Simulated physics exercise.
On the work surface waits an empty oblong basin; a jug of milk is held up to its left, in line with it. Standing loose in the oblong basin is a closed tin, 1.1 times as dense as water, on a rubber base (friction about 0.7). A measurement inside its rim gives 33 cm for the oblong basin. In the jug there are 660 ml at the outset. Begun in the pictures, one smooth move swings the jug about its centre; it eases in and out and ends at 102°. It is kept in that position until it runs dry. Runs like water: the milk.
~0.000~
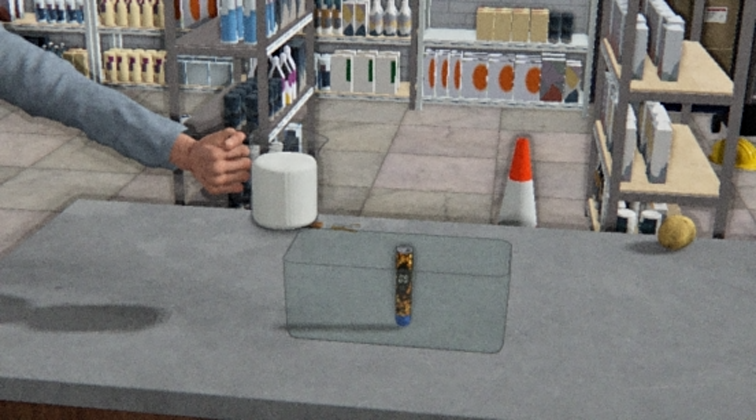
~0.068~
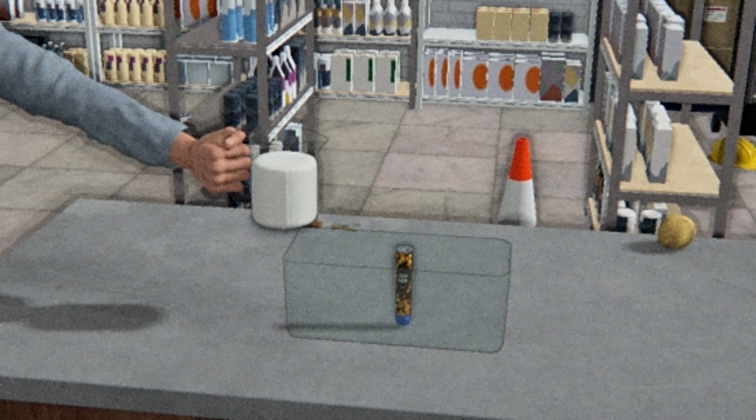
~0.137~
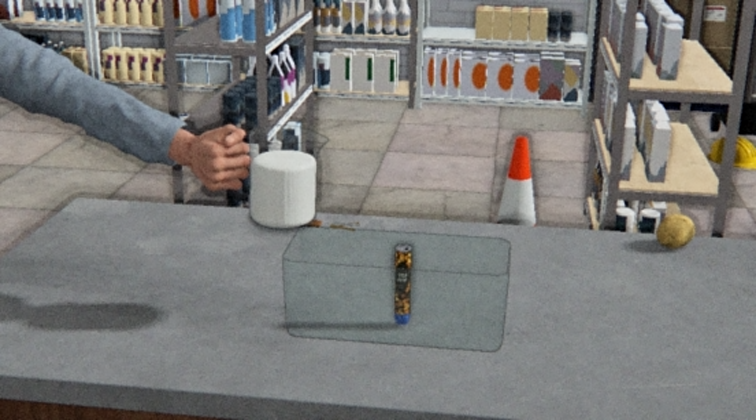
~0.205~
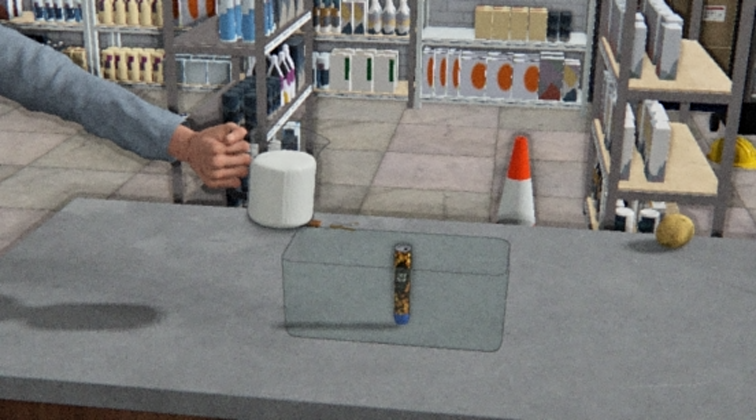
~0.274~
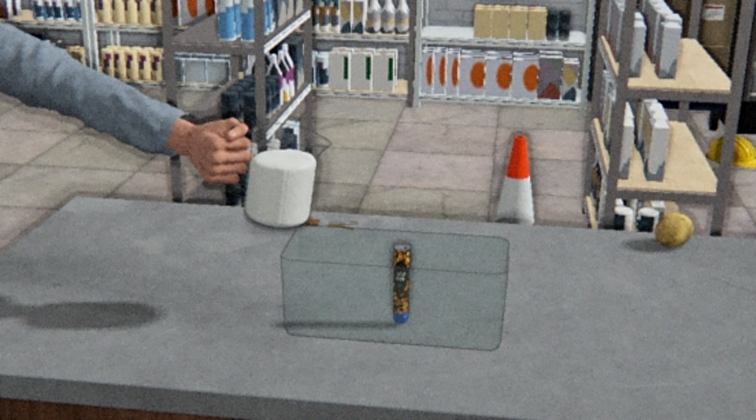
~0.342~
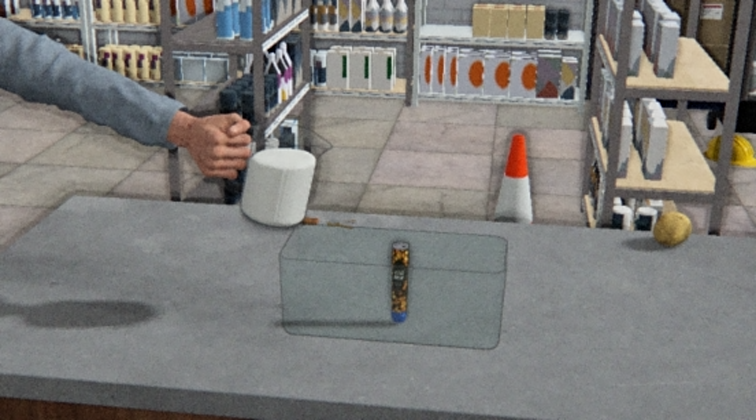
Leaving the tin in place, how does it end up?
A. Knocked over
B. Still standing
B, still standing.
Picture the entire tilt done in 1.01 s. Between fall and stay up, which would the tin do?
The tin stays on its base.
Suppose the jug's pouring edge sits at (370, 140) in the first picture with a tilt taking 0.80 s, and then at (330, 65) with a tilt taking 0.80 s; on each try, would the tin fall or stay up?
Try 1: Tipped over; try 2: Tipped over.
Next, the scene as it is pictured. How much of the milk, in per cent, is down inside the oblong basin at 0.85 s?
I'd estimate some 1 percent of the liquid.
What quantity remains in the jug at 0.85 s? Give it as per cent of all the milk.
94 %.
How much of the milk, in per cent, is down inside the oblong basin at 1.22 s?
The fraction sits near 40 in a hundred.
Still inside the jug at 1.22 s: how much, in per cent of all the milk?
Remaining share: Approx. 46 %.
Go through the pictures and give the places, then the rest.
In the first frame, it leans 0°; its right rim is at (329, 139); the milk meets the walls at (254, 159) and (315, 162); the oblong basin's rim runs from (292, 245) to (510, 259); the tin's top is at (405, 253).
In the second frame, it leans 1°; its right rim is at (329, 139); the milk meets the walls at (254, 158) and (316, 161).
In the third frame, it leans 2°; its right rim is at (329, 140); the milk meets the walls at (254, 157) and (316, 161).
In the fourth frame, it leans 5°; its right rim is at (330, 142); the milk meets the walls at (253, 157) and (315, 161).
In the fifth frame, it leans 8°; its right rim is at (332, 144); the milk meets the walls at (254, 157) and (316, 160).
In the sixth frame, it leans 12°; its right rim is at (333, 146); the milk meets the walls at (252, 156) and (316, 159).
Then, 0.85 s in, the tilt is 60° and 94 per cent is still to pour; the tin stands where it began.
Then, 1.22 s in, the tilt is 92° and 46 per cent is still to pour; the tin stands where it began.
Then, 1.60 s in, the tilt is 102° and 7 per cent is still to pour; the tin stands where it began.
Then, 2.02 s in, the tilt is 102° and 0 per cent is still to pour; the tin stands where it began.
Finally, the tin stands where it began.
